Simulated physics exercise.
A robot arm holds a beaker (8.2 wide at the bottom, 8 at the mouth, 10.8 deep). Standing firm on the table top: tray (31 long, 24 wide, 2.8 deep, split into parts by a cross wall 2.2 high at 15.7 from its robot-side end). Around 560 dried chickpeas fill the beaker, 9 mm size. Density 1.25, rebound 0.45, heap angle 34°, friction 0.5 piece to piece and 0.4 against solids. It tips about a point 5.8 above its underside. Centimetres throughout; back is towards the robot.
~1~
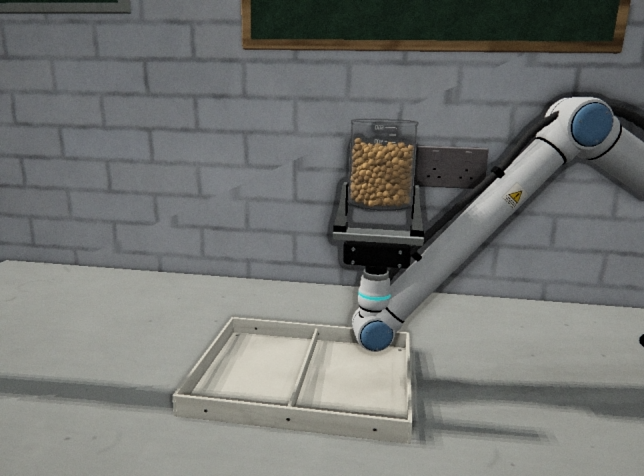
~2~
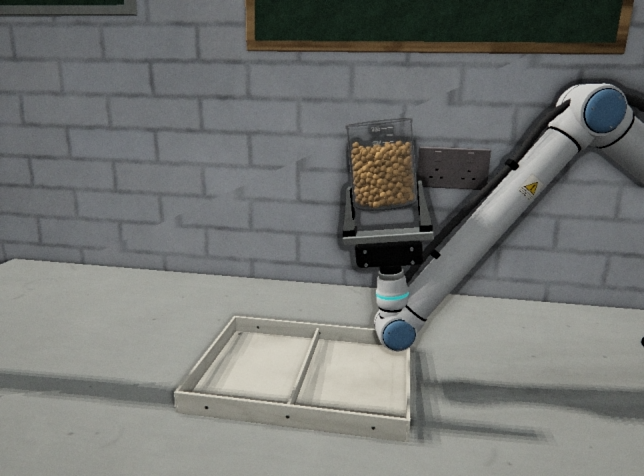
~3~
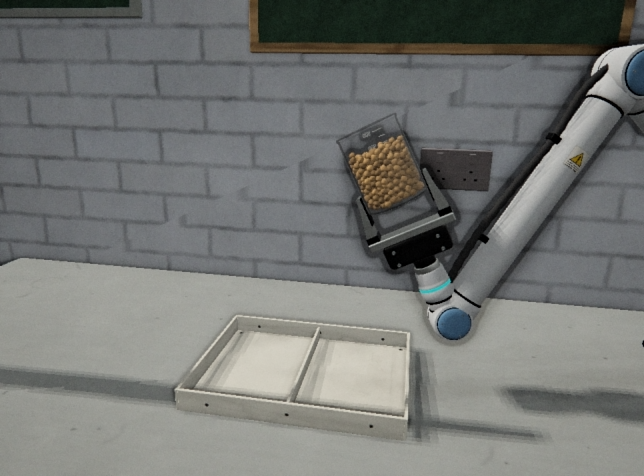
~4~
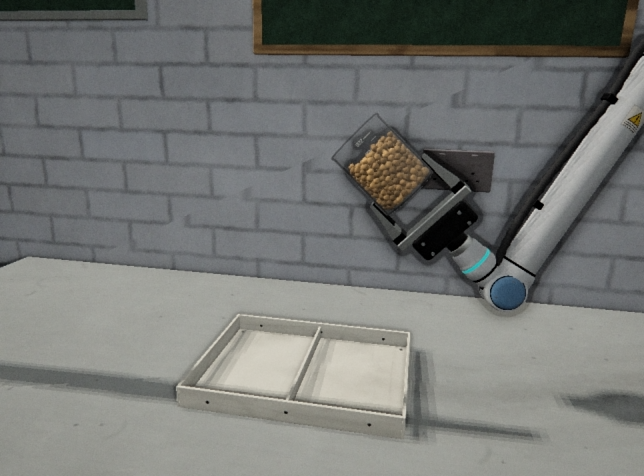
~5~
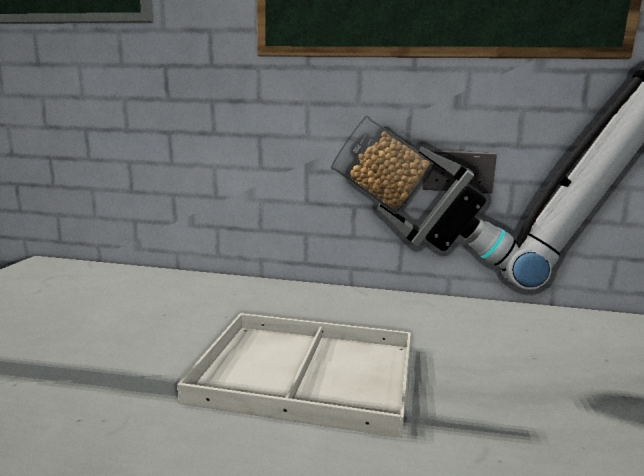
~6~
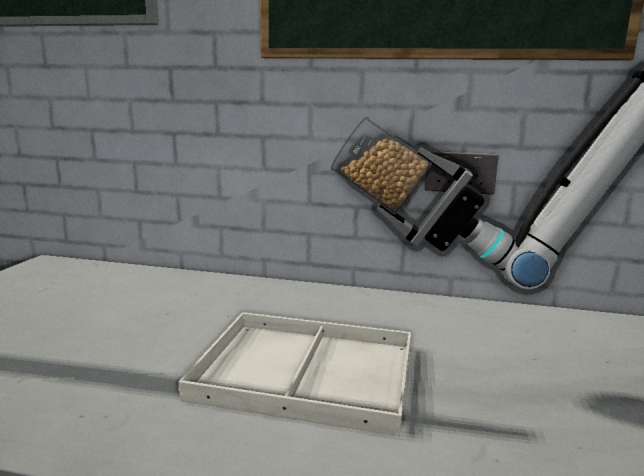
A robot arm tilts a clear beaker of chickpeas leftward above a divided tray.
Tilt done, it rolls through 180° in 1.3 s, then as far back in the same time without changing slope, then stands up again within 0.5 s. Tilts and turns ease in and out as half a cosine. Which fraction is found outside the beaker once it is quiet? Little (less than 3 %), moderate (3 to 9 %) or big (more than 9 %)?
Share outside the beaker: Little (less than 3 %).
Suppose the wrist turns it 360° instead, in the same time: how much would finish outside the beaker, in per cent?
It would be near 0 per cent.
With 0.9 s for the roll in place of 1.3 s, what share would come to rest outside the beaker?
It would be near 0 per cent.
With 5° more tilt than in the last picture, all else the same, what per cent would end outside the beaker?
It would be near 0 per cent.
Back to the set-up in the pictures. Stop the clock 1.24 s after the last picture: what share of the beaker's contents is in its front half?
Some 55 per cent.
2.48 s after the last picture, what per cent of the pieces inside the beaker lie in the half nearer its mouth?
Some 35 per cent.
Then, 1.24 s on, tipped 58°, highest piece 38 above the table; 557 in the beaker.
Then, 2.48 s on, tipped 58°, highest piece 37 above the table; 556 in the beaker, 1 in flight or on a rim.
Then, 3.30 s on, upright, highest piece 38 above the table; 556 in the beaker, 1 in the far-side part.
Then, 4.00 s on, upright, highest piece 38 above the table; 556 in the beaker, 1 in the far-side part.
In the end, 556 in the beaker, 1 in the far-side part. That is 0 % outside the beaker.
